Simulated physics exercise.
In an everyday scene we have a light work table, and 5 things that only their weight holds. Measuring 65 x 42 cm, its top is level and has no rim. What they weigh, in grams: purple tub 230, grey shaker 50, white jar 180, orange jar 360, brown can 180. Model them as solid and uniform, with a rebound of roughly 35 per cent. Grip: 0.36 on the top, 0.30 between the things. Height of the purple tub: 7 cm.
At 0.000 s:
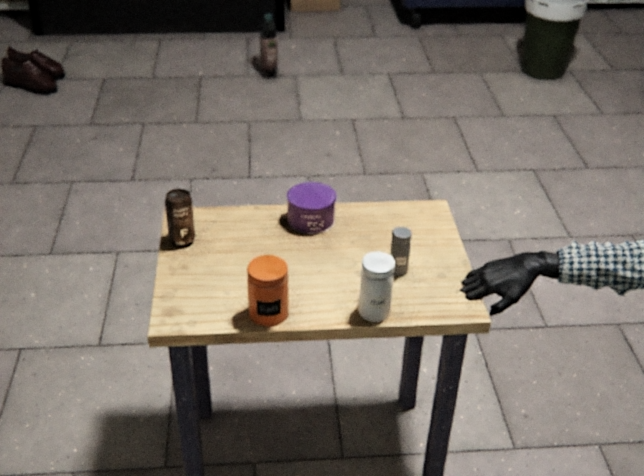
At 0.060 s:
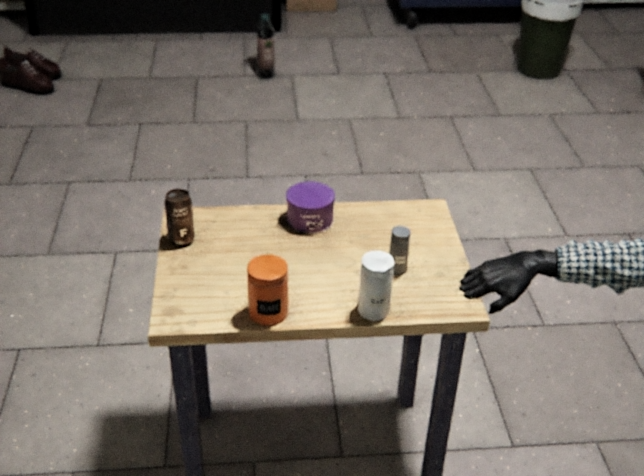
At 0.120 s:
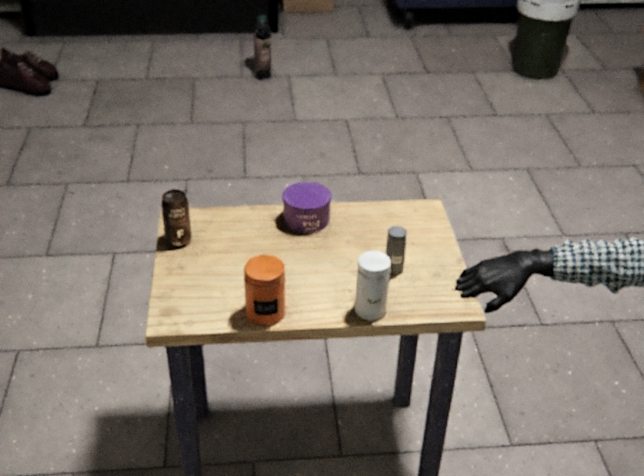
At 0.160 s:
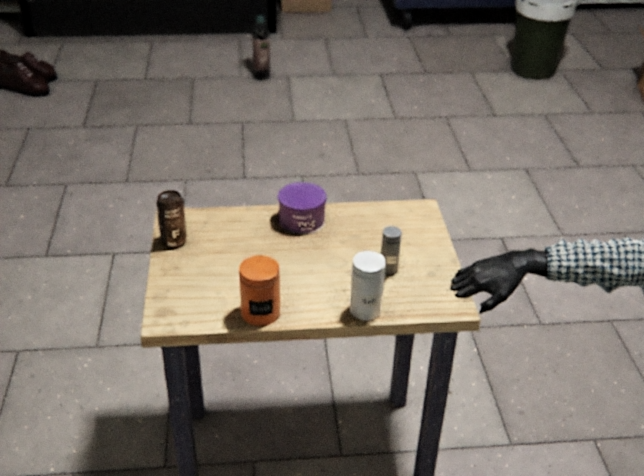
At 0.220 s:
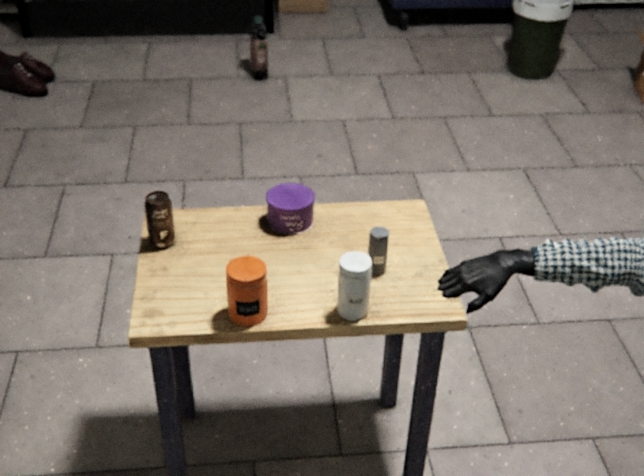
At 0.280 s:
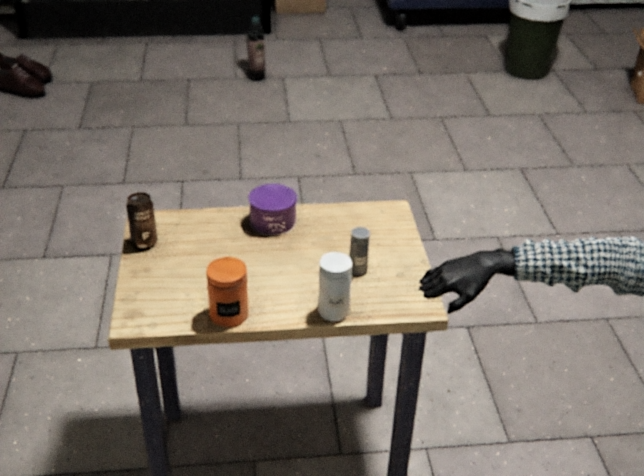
A black-gloved hand in a checked sleeve is at the right edge of a light wooden table on a grey paved floor, seen from in front and above. On top are a brown can at left, a purple tub at back, an orange jar in front, and a white jar and grey shaker at right. The table slides slightly left, slowly then faster, its items riding along and the hand following, while the camera drifts slightly right.
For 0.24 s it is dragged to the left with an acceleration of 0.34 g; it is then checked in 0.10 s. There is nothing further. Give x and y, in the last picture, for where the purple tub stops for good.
It stops near (227, 212) in the last picture.
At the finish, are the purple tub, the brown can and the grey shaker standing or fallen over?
In the last frame the purple tub remains up, the brown can does not stay up and the grey shaker remains up.
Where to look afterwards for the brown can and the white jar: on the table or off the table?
Well, the brown can is out of bounds, and the white jar is still in bounds.
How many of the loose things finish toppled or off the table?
The answer is 1.
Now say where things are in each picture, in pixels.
Purple tub (311, 208); grey shaker (400, 252), in the first picture.
Orange jar (268, 290); brown can (180, 218), in the second picture.
Table along by 1 cm; grey shaker (396, 250); white jar (372, 286), in the third picture.
Table along by 2 cm; orange jar (260, 291); brown can (172, 219), in the fourth picture.
Table along by 4 cm; grey shaker (378, 251); white jar (354, 286), in the fifth picture.
Table along by 8 cm; purple tub (273, 209); orange jar (228, 292), in the sixth picture.
After 0.48 s, table along by 13 cm; brown can now off the table; purple tub slid 5 cm near (228, 211); grey shaker slid 5 cm.
After 0.68 s, table along by 13 cm; purple tub slid 5 cm near (227, 212); grey shaker slid 5 cm; white jar slid 5 cm.
After 0.88 s, purple tub resting near (227, 212).
By the end (1.1 s), off the table, brown can; not toppled but over 5 cm from the start, grey shaker; the other 3 in place, give or take 5 cm. Seen from the same camera at the end, purple tub near (227, 212).
